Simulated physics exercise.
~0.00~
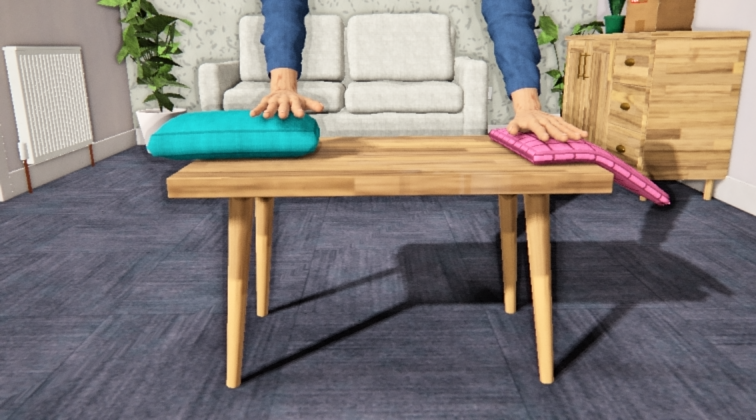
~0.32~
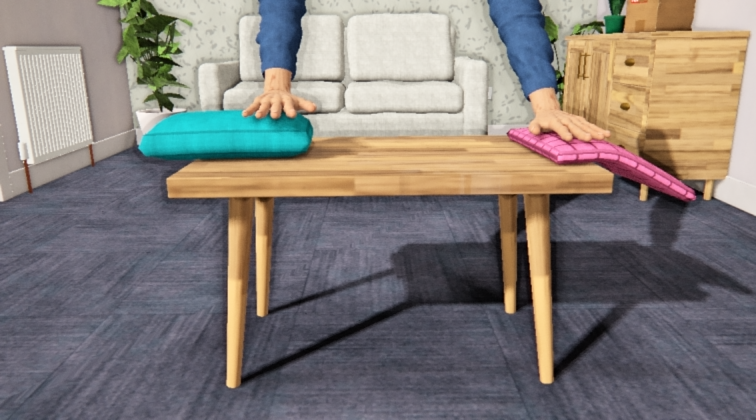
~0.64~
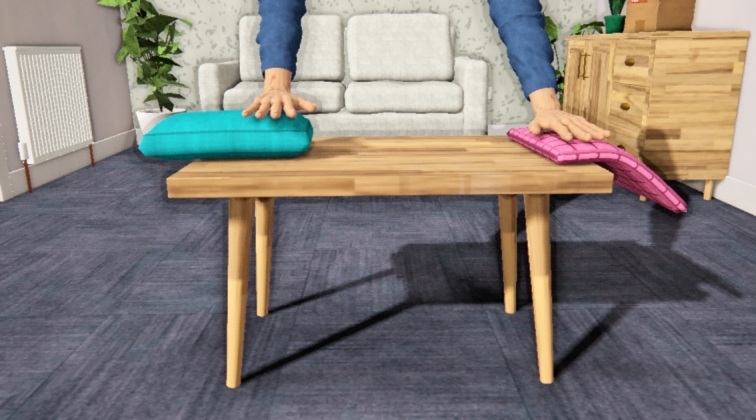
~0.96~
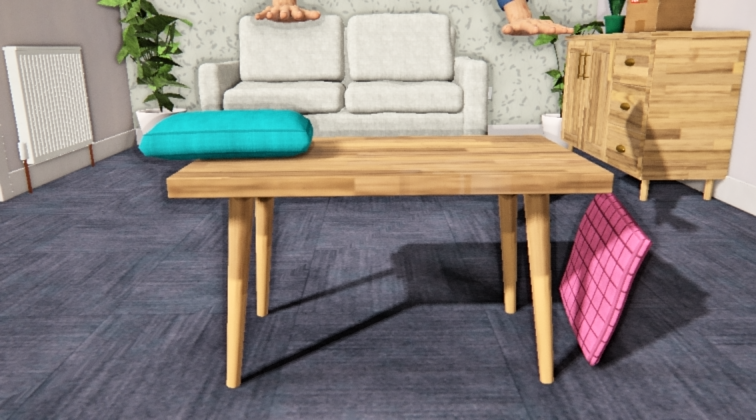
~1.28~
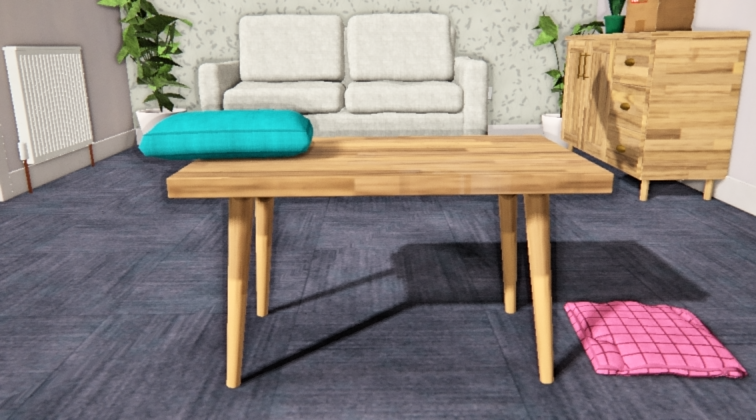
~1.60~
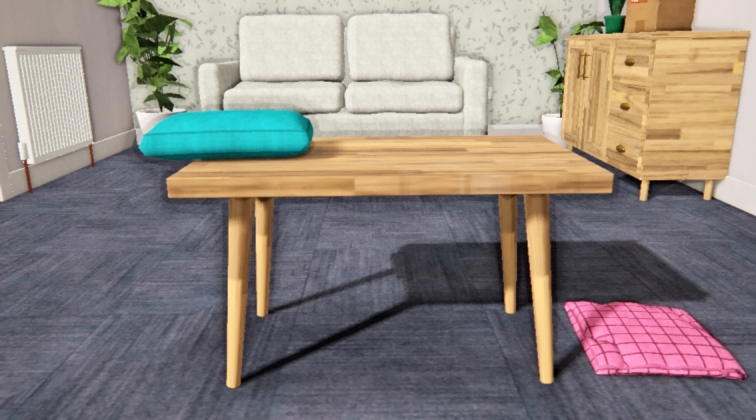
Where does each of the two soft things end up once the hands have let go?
The turquoise cushion stays on the left end of the table, while the pink pad drops off the right end and lies on the carpet.
